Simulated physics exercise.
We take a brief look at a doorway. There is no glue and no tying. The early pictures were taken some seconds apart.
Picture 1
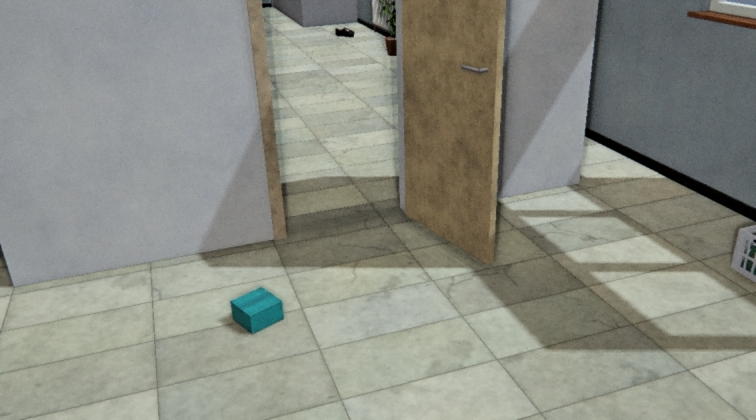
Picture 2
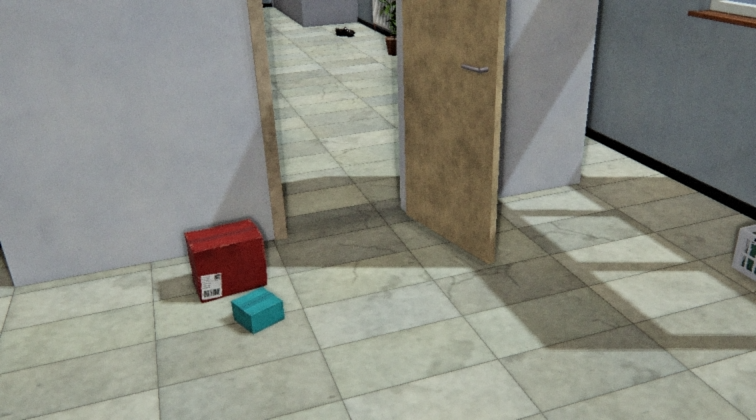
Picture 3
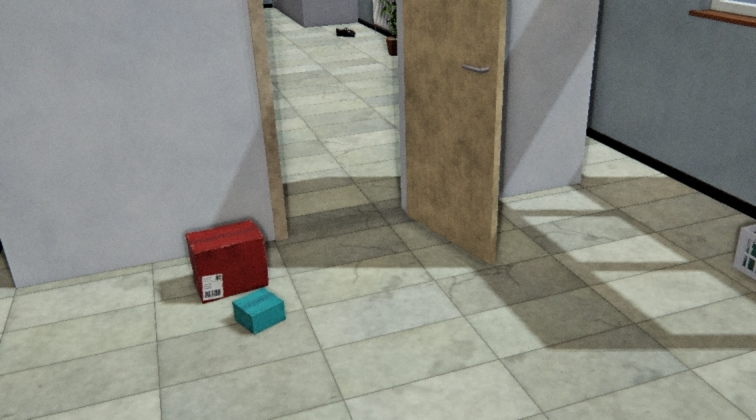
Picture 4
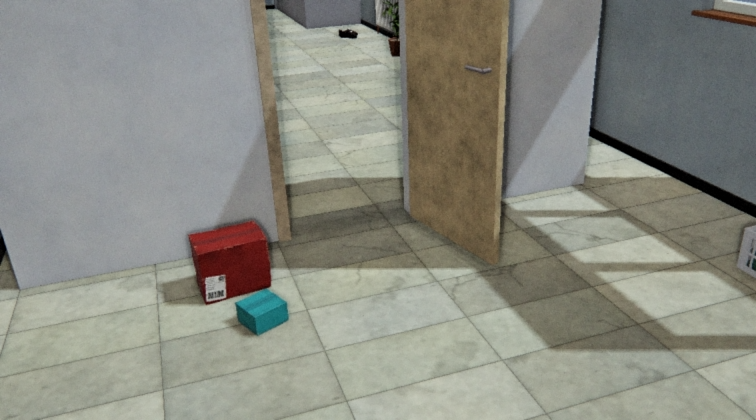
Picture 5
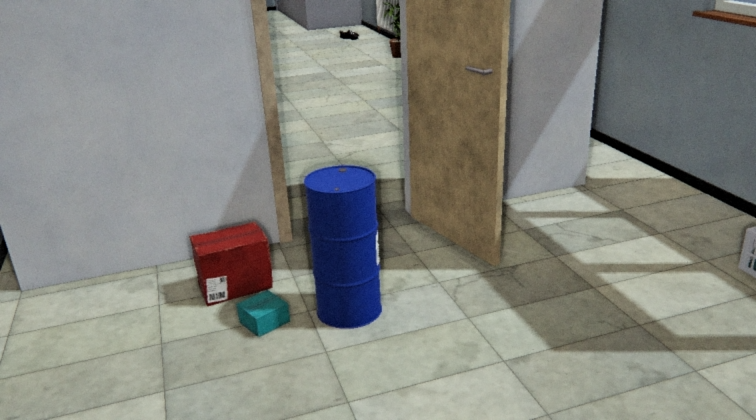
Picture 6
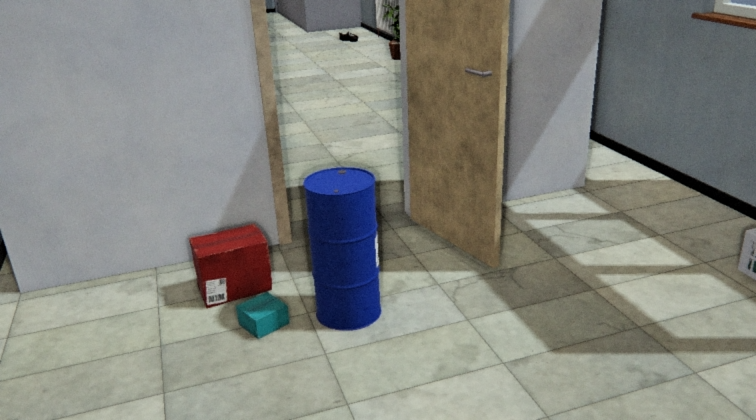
A red box appeared beside the small turquoise parcel on the tiled floor, and later a tall blue drum showed up to their right, in front of the doorway, while the open door stayed still.
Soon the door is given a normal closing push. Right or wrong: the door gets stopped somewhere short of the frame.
Wrong, it closes properly.
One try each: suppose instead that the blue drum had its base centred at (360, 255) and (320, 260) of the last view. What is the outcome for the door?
On the first go it doesn't make it all the way, and on the second it doesn't make it all the way.
Then, 0.60 s after the last picture, door 85° open.
Then, 1.00 s after the last picture, door 62° open.
Then, 1.40 s after the last picture, door 38° open.
Then, 1.80 s after the last picture, door 14° open.
At rest, door 0° open; all 3 in place. Seen from the same camera at the end, blue drum near (344, 249).
